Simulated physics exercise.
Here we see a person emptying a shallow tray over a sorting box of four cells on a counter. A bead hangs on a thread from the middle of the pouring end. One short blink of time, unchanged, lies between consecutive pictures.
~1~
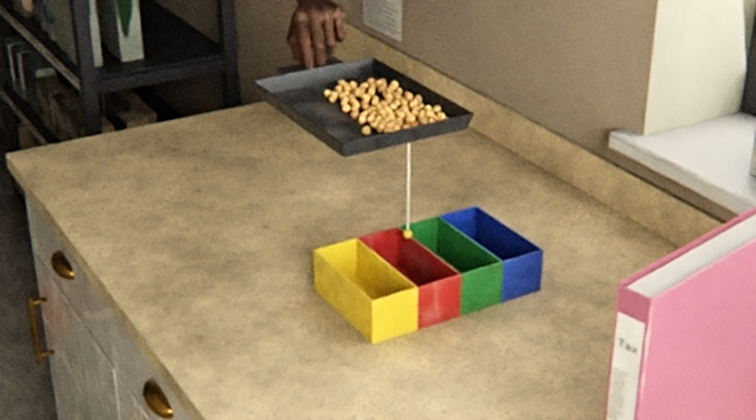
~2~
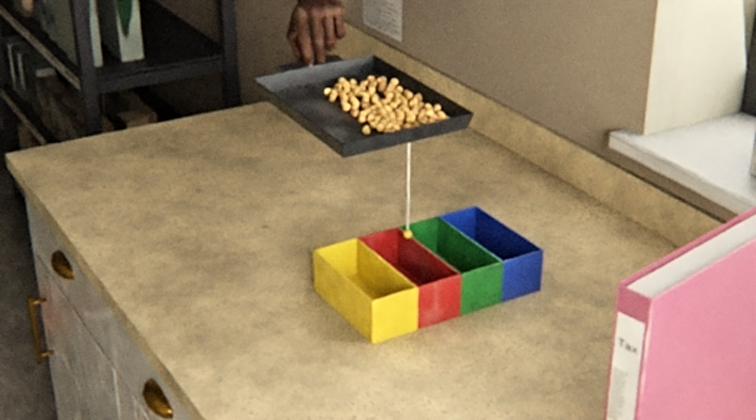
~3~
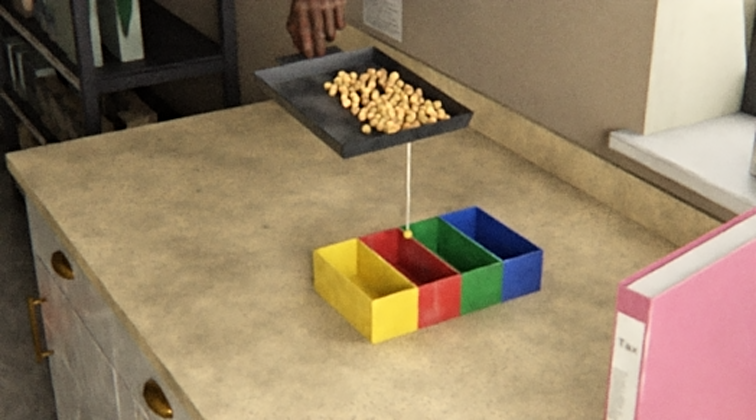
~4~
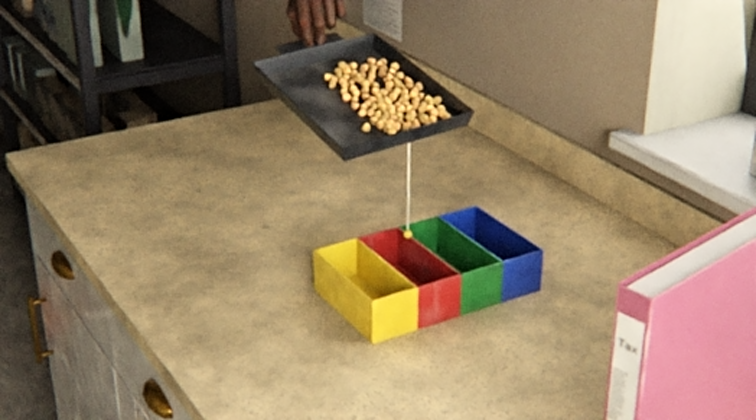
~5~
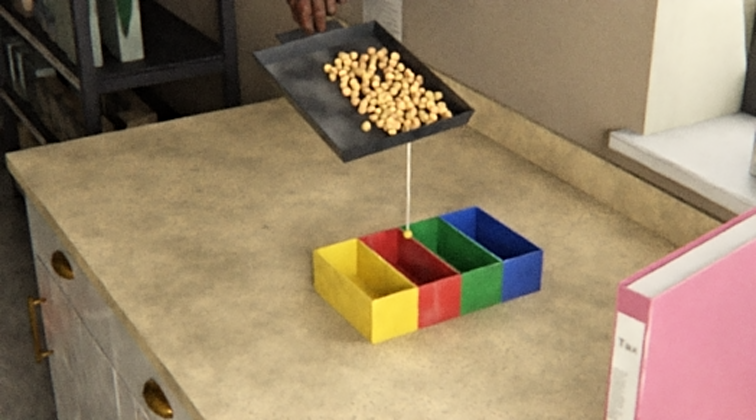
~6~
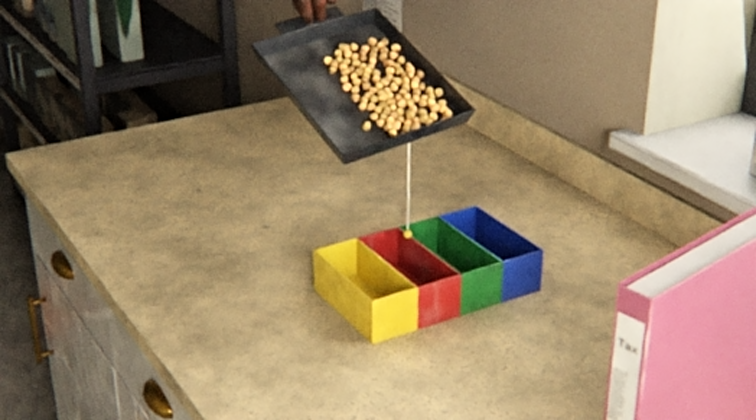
The footage shows a hand gradually raising the far side of a dark tray of chickpeas above a yellow, red, green and blue sorting box, while the pouring end slants lower at its left corner and a bead hangs beneath.
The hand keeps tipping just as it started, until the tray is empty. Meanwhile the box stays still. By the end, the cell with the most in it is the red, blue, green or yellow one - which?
The yellow one.
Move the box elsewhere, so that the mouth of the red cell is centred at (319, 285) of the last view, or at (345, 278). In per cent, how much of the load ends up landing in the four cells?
Try 1: Some 90 %; try 2: Some 100 %.
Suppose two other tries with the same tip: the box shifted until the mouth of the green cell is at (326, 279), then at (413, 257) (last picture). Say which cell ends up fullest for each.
First try: That blue cell. Second try: The red cell.
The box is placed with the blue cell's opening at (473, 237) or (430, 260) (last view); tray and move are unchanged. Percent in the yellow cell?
I'd expect some 40 percent, and then some 0 percent.
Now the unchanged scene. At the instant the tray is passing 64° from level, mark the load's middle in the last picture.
The load's middle is around (385, 117).
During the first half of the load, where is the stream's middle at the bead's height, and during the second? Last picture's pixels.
About (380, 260), and after that about (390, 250).
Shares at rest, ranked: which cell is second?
That would be that red cell.
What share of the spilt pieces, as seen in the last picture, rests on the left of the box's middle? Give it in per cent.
Left fraction: Around 50 per cent.
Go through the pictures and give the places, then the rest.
The first frame shows corners of the pouring end (344, 140) and (467, 113), level; middle of the load (387, 110), dried chickpeas; bead on its thread (408, 234); yellow cell (395, 311); red cell (439, 298); green cell (481, 285); blue cell (522, 272).
The second frame shows corners of the pouring end (344, 141) and (467, 112), level; middle of the load (387, 108).
The third frame shows corners of the pouring end (344, 143) and (468, 111), tipped barely, lowest at the left corner; middle of the load (387, 105).
The fourth frame shows corners of the pouring end (344, 145) and (468, 110), tipped a little, lowest at the left corner; middle of the load (387, 100).
The fifth frame shows corners of the pouring end (345, 148) and (469, 109), tipped a little, lowest at the left corner; middle of the load (387, 95).
The sixth frame shows corners of the pouring end (345, 151) and (469, 108), tipped clearly, lowest at the left corner; middle of the load (388, 91); yellow cell (395, 311); red cell (439, 298); green cell (481, 285); blue cell (522, 272).
Just after the last frame, tray tipped steeply; every one on the tray.
A moment on, tray tipped past a quarter turn; almost all on the tray; just a few in the yellow cell; about a tenth falling or outside the box.
Further on, tray tipped past a quarter turn; roughly half in the yellow cell; roughly a third in the red cell; just a few in the green cell; just a few in the blue cell; about a tenth falling or outside the box.
When it is over, tray tipped past a quarter turn; roughly half in the yellow cell; roughly a third in the red cell; just a few in the green cell; just a few in the blue cell; about a tenth outside the box.
